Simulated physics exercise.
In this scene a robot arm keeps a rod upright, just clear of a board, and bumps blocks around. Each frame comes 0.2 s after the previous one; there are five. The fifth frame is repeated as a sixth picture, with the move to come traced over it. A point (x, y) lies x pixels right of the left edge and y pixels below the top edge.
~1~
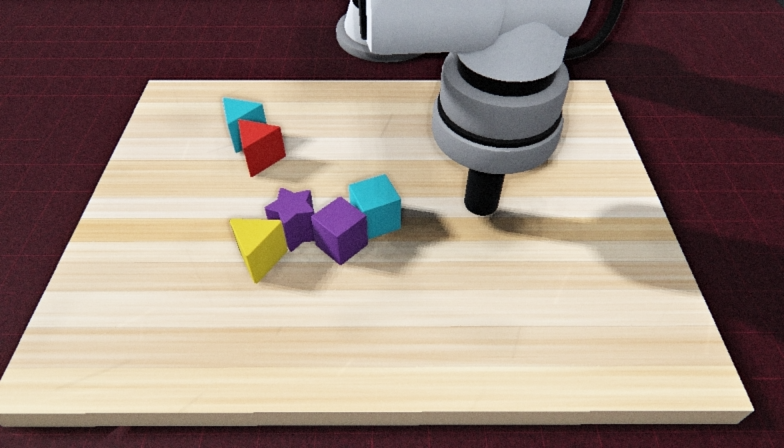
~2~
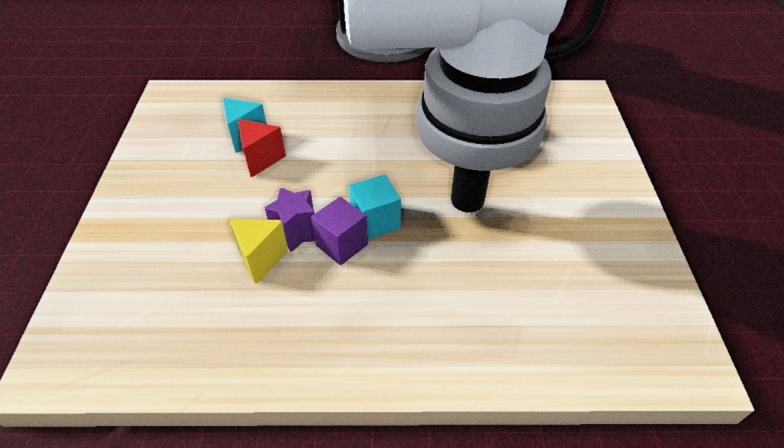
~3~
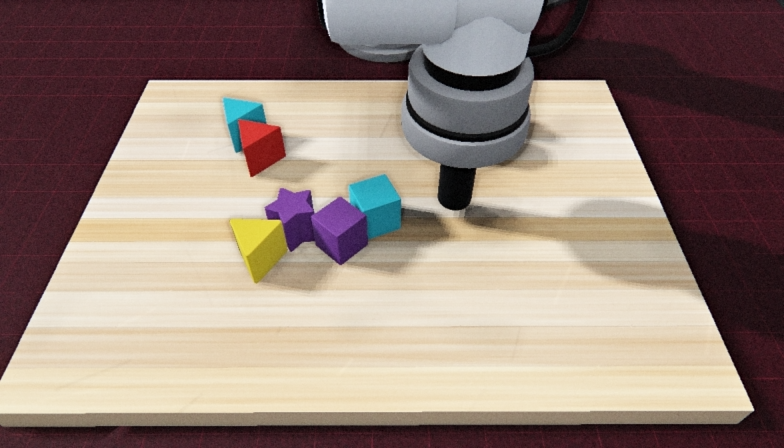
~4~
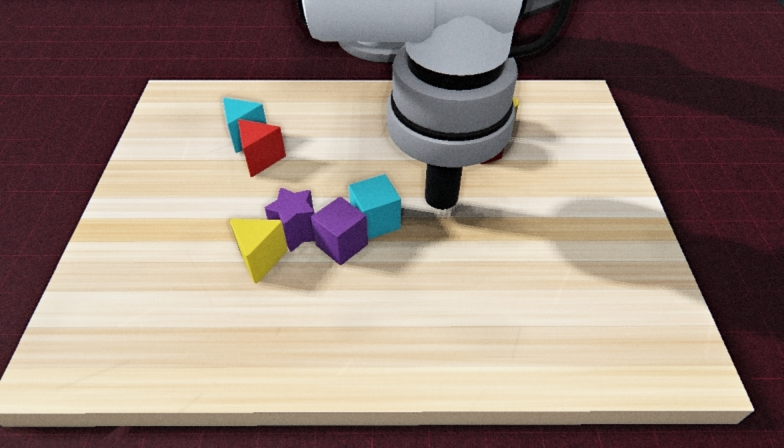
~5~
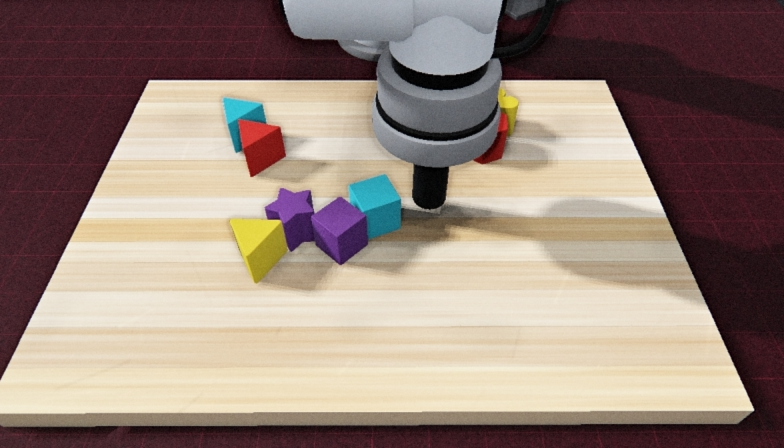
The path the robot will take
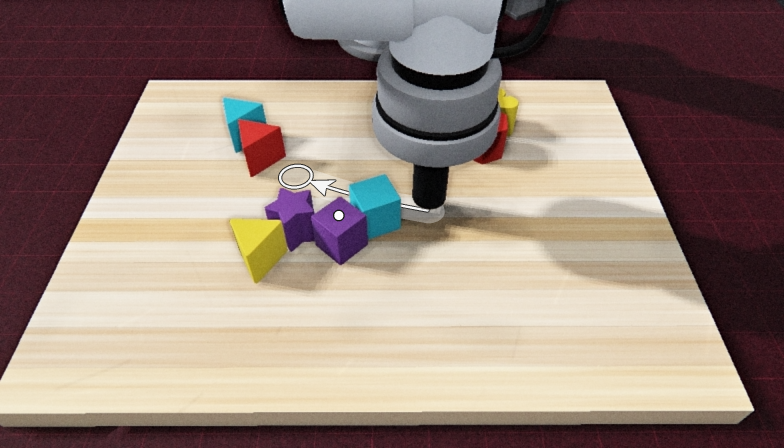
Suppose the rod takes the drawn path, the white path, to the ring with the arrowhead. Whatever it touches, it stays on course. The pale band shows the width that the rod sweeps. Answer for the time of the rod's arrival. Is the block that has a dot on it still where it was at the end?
I expect not.
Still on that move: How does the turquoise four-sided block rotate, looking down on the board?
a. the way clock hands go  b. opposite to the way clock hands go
b.
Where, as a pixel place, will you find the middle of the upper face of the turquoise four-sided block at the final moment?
When the path ends, it will be at (344, 192).
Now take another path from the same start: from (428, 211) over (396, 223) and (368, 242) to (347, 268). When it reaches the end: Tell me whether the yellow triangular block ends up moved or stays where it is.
It is carried off its spot.
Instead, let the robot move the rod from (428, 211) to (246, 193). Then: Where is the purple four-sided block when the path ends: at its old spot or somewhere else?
The purple four-sided block moves.
Drawn move, from (428, 211) via (381, 201) and (337, 190), ending at (296, 176); the dot is on the purple four-sided block.
The first path, step by step. One third of the way, rod at (381, 190); purple four-sided block at (334, 219); turquoise four-sided block at (354, 192), turned 30° anticlockwise.
Two thirds of the way, rod at (335, 178); purple four-sided block at (330, 222), turned 20° anticlockwise; turquoise four-sided block at (344, 192), turned 45° anticlockwise.
At the end, rod at (294, 165); red triangular block still; purple four-sided block at (330, 222), turned 20° anticlockwise; turquoise four-sided block at (344, 192), turned 45° anticlockwise.
